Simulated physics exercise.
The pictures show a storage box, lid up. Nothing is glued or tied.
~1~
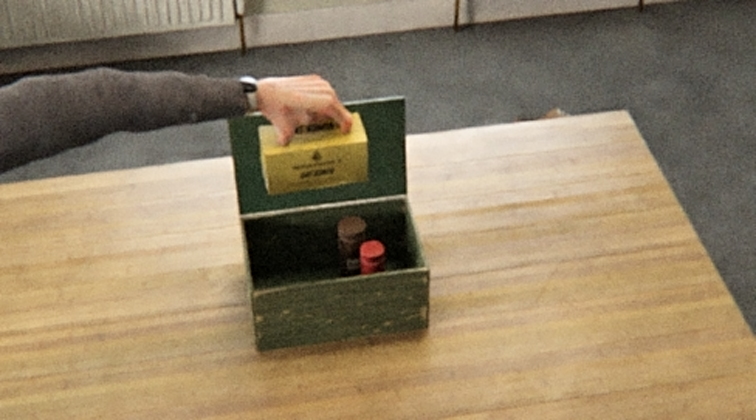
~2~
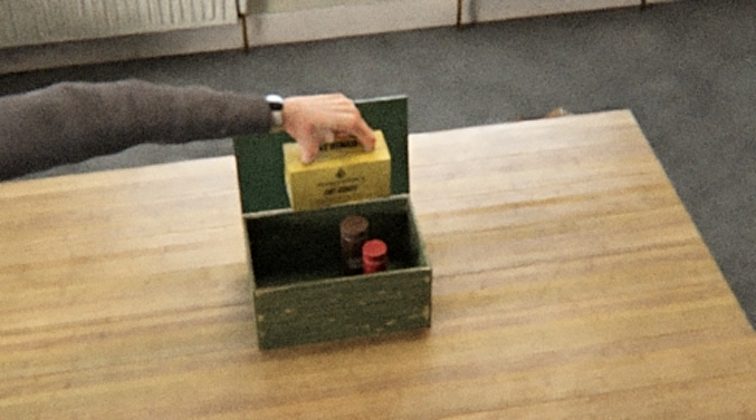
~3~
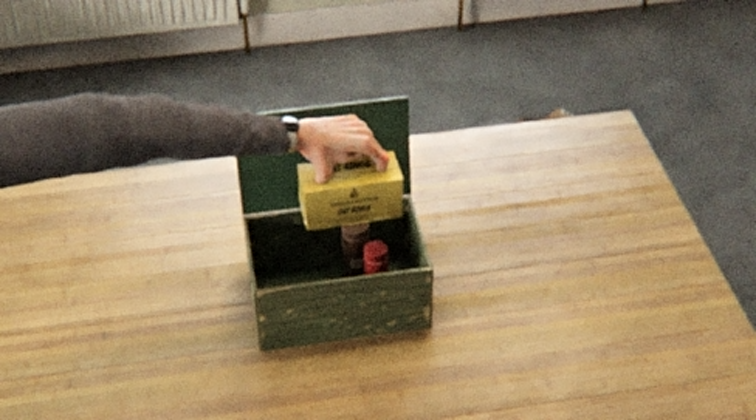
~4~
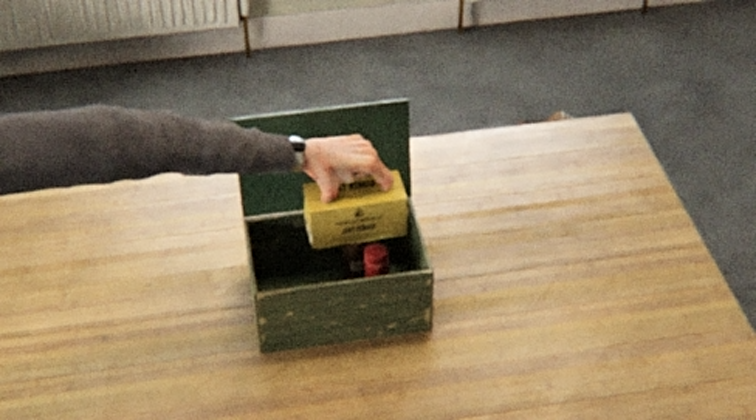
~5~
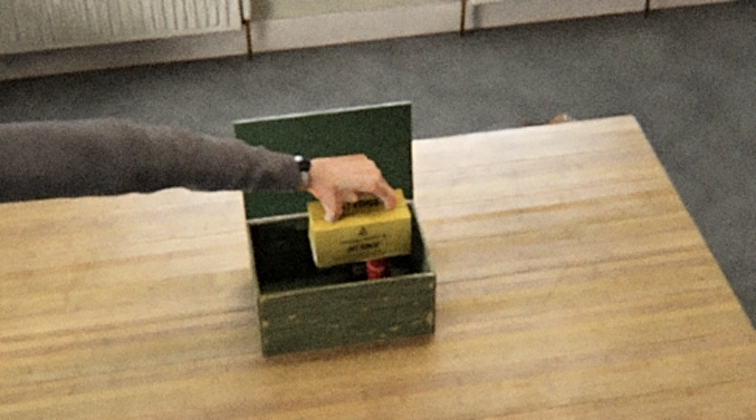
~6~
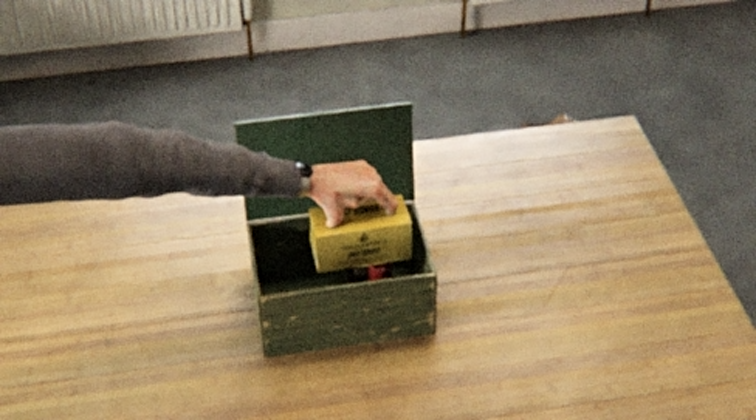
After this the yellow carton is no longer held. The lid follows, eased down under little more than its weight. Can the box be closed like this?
The lid stays ajar.
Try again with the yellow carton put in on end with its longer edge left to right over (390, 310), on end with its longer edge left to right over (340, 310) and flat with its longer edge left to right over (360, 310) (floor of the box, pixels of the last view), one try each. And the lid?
First try: It stays ajar; second try: It will not close; third try: It will not close.
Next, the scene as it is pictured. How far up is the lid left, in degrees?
Some 25° above the rim.
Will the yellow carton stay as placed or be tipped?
It tips.
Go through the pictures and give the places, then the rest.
In the first frame, on its way; yellow carton (313, 154); brown shaker (352, 250).
In the second frame, on its way; yellow carton (337, 171); brown shaker (355, 249).
In the third frame, on its way; yellow carton (351, 191); brown shaker (356, 250).
In the fourth frame, on its way; yellow carton (355, 210).
In the fifth frame, on its way; yellow carton (359, 228).
In the sixth frame, in place under the hand; yellow carton (360, 234).
Then, 0.40 s later than the last frame, yellow carton on its side near (318, 276).
Then, 1.10 s later than the last frame, lid starting down; yellow carton on its side near (320, 275).
Then, 1.80 s later than the last frame, lid 42° above the rim; yellow carton on its side near (319, 275).
When it is over, lid 25° above the rim; lying over in the box, yellow carton; the other 2 as before. End places, in pixels of the last picture, yellow carton near (319, 275).
